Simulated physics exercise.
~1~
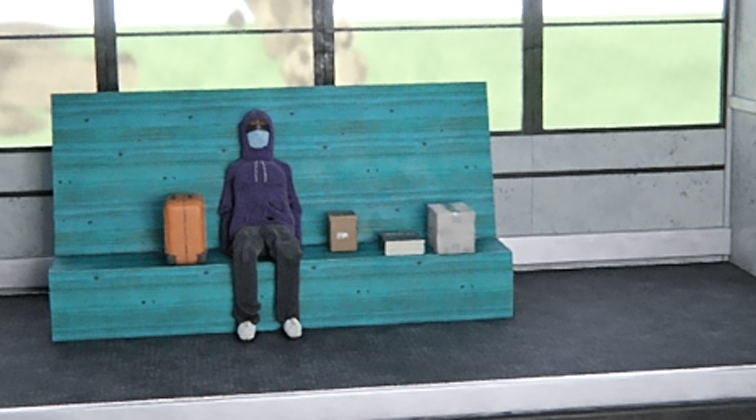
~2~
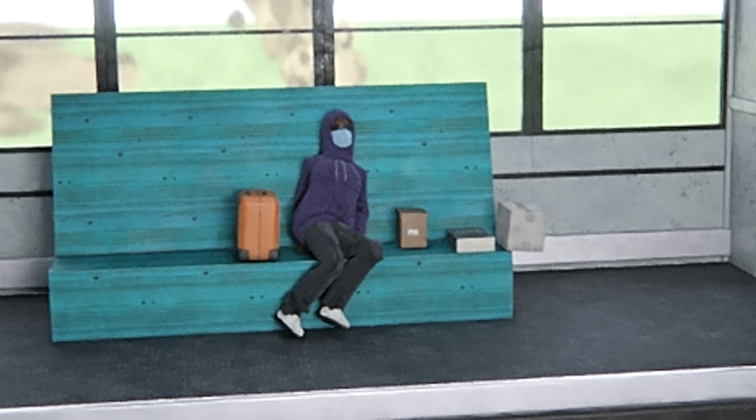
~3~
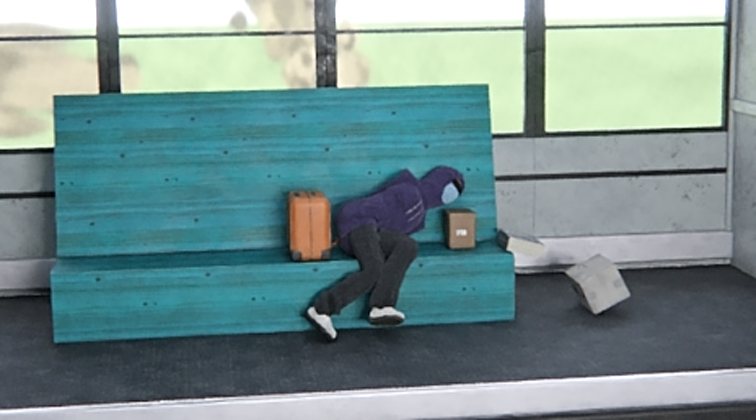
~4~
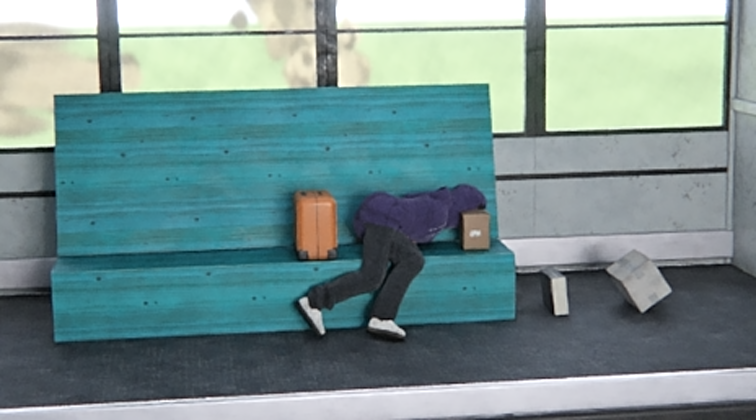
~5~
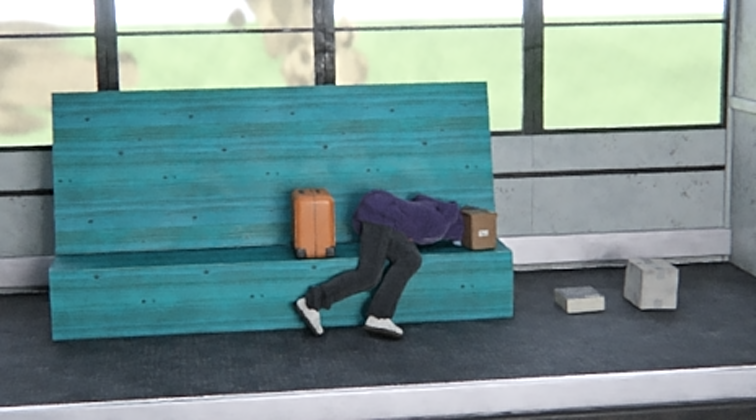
The clip opens on a hooded, masked passenger sitting on a teal bench, with an orange case to the left and a brown box, a flat grey item and a bulkier pale one to the right. Everyone and everything on the seat slides right, the passenger's feet trailing left. The pale item goes over the bench end and tumbles to the floor as the passenger topples sideways to the right. The flat grey item then drops off too. Finally, the passenger lies slumped with hips on the seat and head down by the brown box, which stays upright on the bench, like the orange case.
